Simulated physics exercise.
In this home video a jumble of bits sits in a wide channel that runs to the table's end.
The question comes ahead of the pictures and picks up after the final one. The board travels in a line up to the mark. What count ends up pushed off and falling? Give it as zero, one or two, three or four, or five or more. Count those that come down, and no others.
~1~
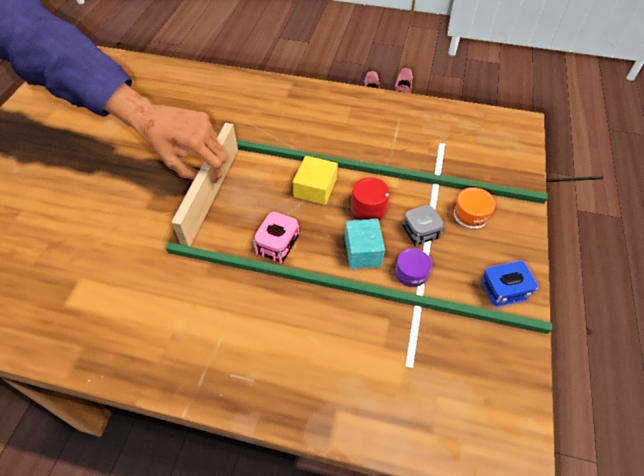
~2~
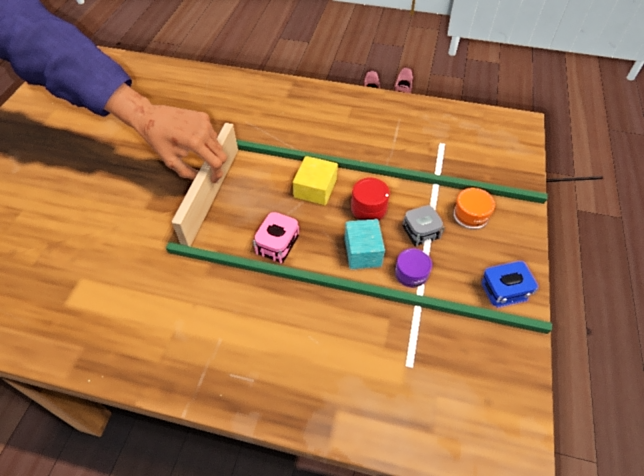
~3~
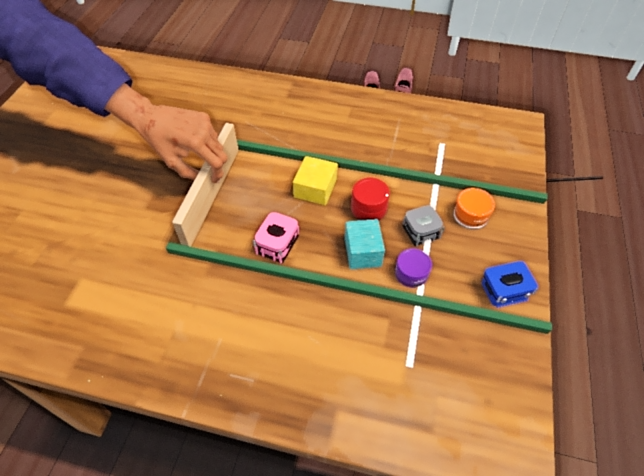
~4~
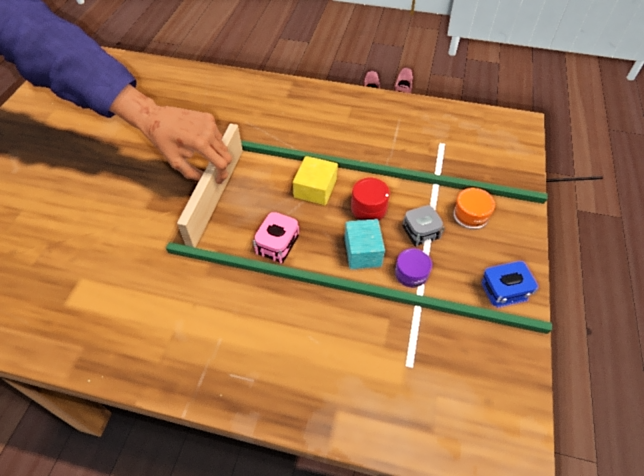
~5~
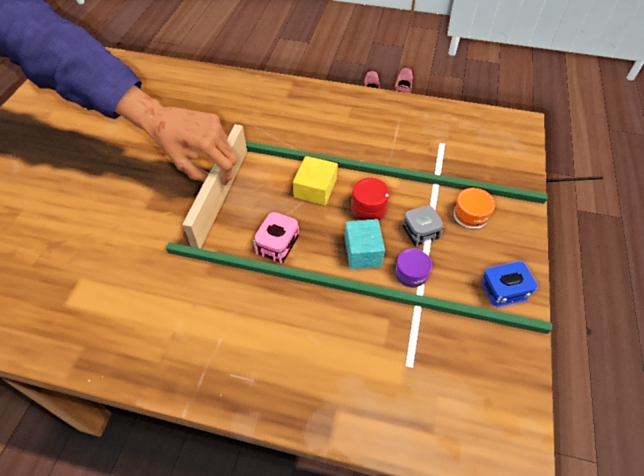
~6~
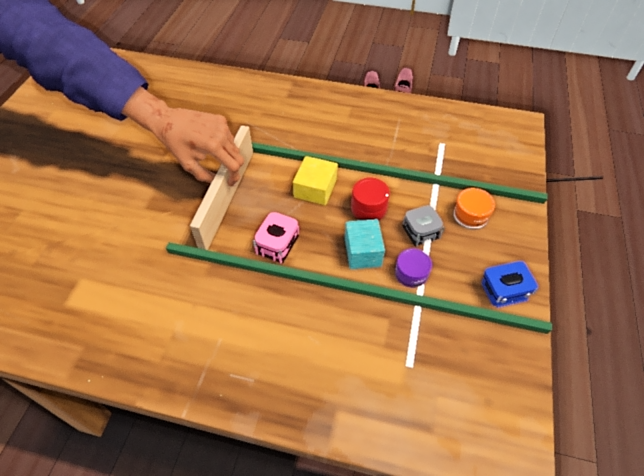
The count that falls is zero.
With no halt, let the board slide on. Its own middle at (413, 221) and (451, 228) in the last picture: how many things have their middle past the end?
0 and 1.
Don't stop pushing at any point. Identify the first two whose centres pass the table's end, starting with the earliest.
First comes the blue case, followed by the purple tub.
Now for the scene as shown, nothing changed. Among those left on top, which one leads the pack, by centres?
It is the blue case.
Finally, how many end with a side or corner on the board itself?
The count in contact is 2.
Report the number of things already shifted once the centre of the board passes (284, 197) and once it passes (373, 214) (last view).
The first count is 1, and then it's 6.
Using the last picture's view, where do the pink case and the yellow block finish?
In the last picture the pink case sits at (440, 269) while the yellow block sits at (452, 205).
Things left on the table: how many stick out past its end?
The count would be 1.
Soon after, none off yet; blue case at rest near (508, 285); orange pot at rest near (474, 209); grey case at rest near (423, 226).
In the end, the number that fall off is zero.
